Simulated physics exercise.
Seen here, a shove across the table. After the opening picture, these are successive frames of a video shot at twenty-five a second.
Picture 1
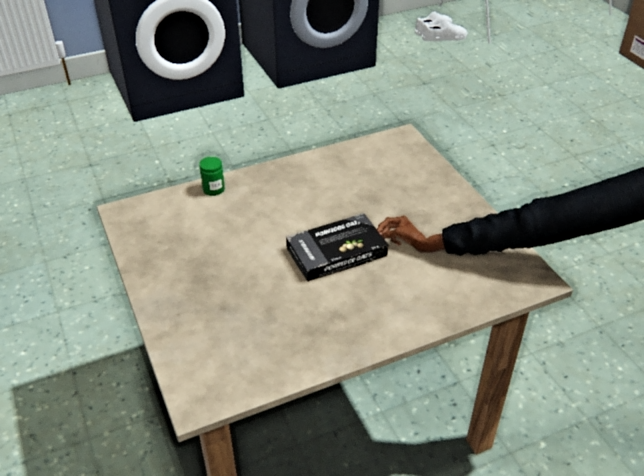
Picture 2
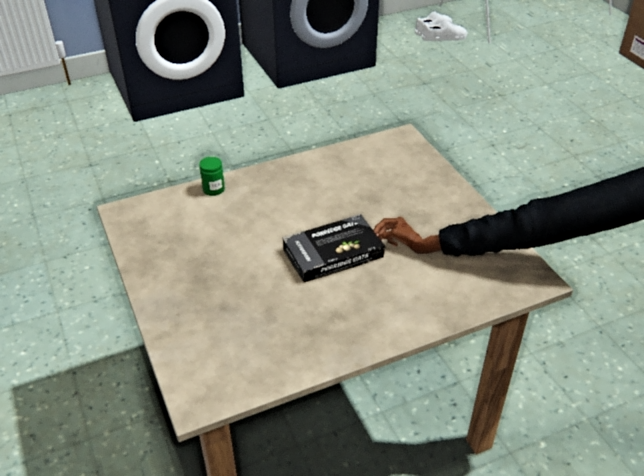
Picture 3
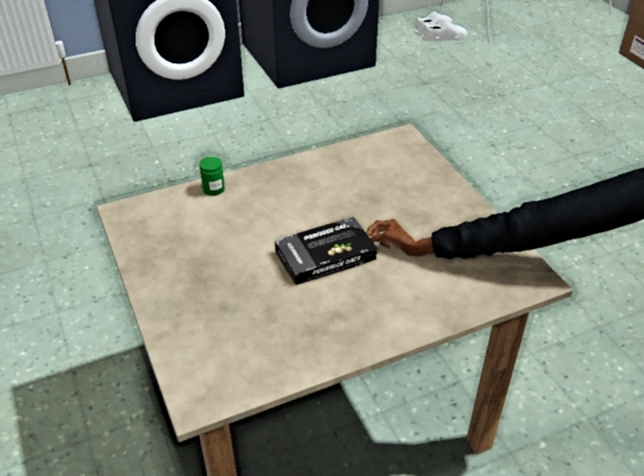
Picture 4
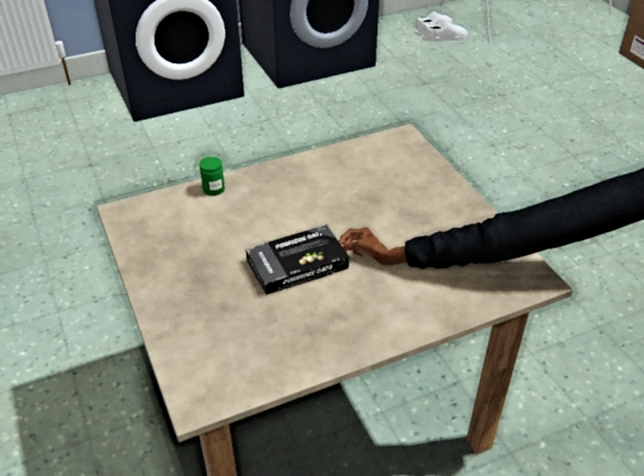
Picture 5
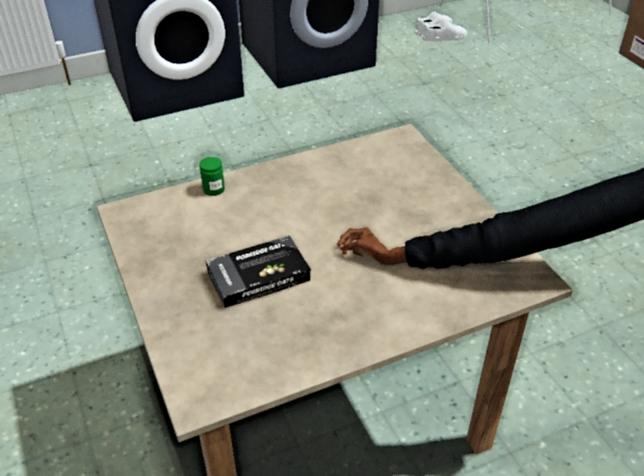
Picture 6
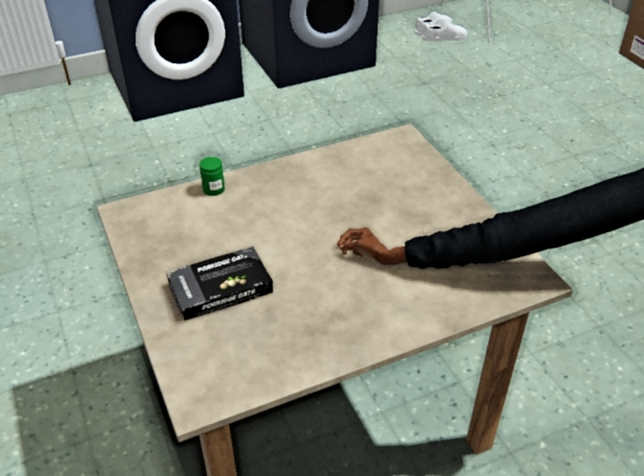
A black packet lying on a table beside a green jar is pushed slowly leftward by a hand in a dark sleeve reaching in from the right. The hand then halts near the middle of the table, while the packet slides on alone, leftward and slightly toward the near edge, leaving a widening gap.
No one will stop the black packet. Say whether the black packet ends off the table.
The black packet goes over the edge.
Then, 0.20 s past the last view, black packet now off the table.
Then, 0.40 s past the last view, things are still on the move.
Then, 0.50 s past the last view, as before.
Finally, off the table, black packet.
